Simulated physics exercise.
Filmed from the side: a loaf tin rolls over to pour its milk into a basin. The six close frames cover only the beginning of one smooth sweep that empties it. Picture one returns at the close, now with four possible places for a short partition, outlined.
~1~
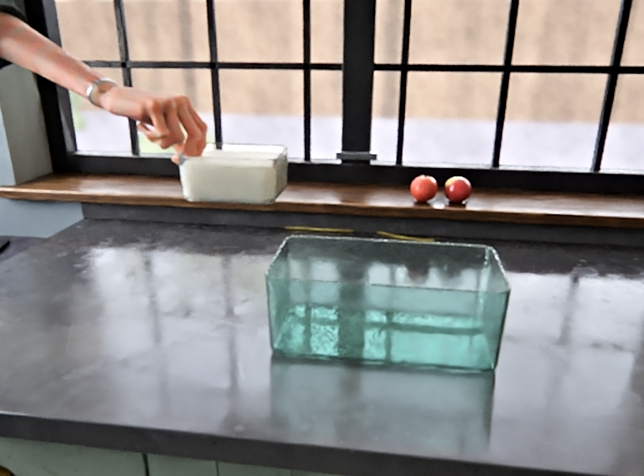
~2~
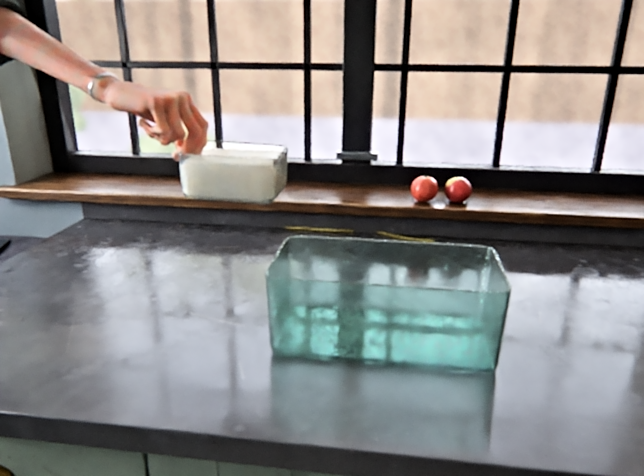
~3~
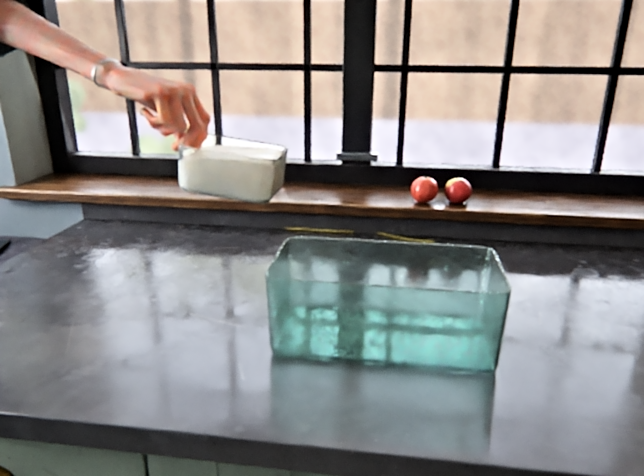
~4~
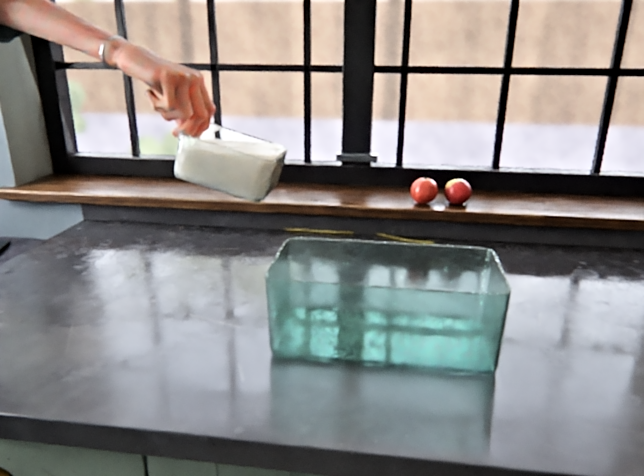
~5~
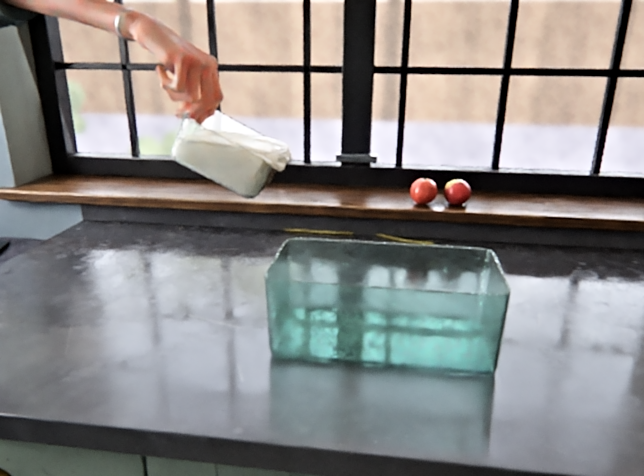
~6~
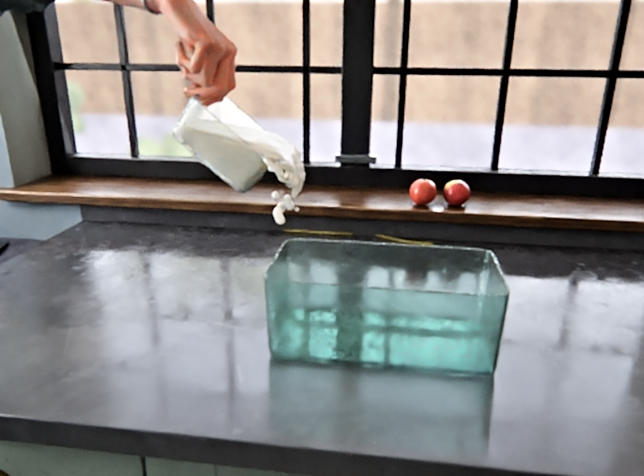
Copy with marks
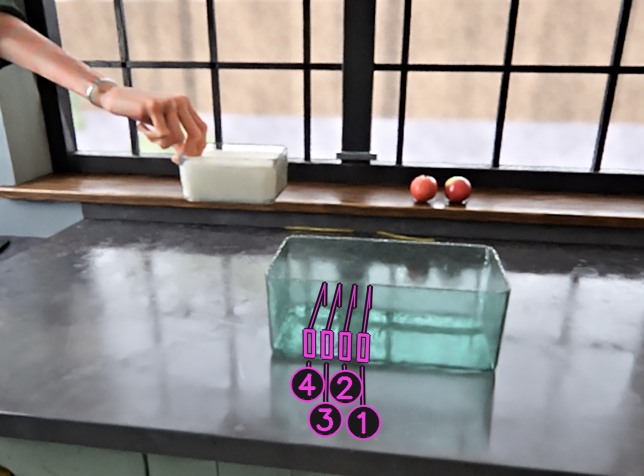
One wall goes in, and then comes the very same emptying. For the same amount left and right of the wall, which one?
The best place is 1.
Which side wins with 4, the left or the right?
More ends on the right.
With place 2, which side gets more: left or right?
More ends on the right.
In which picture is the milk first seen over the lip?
In picture 4.
On the marked copy, 1 at (362, 366); 2 at (344, 365); 3 at (326, 363); 4 at (308, 362).
With 1, about 43 % ends left of the wall and 54 % right of it; 3 % is lost outside.
With 2, about 26 % ends left of the wall and 72 % right of it.
With 3, about 12 % ends left of the wall and 86 % right of it.
With 4, about 7 % ends left of the wall and 91 % right of it.
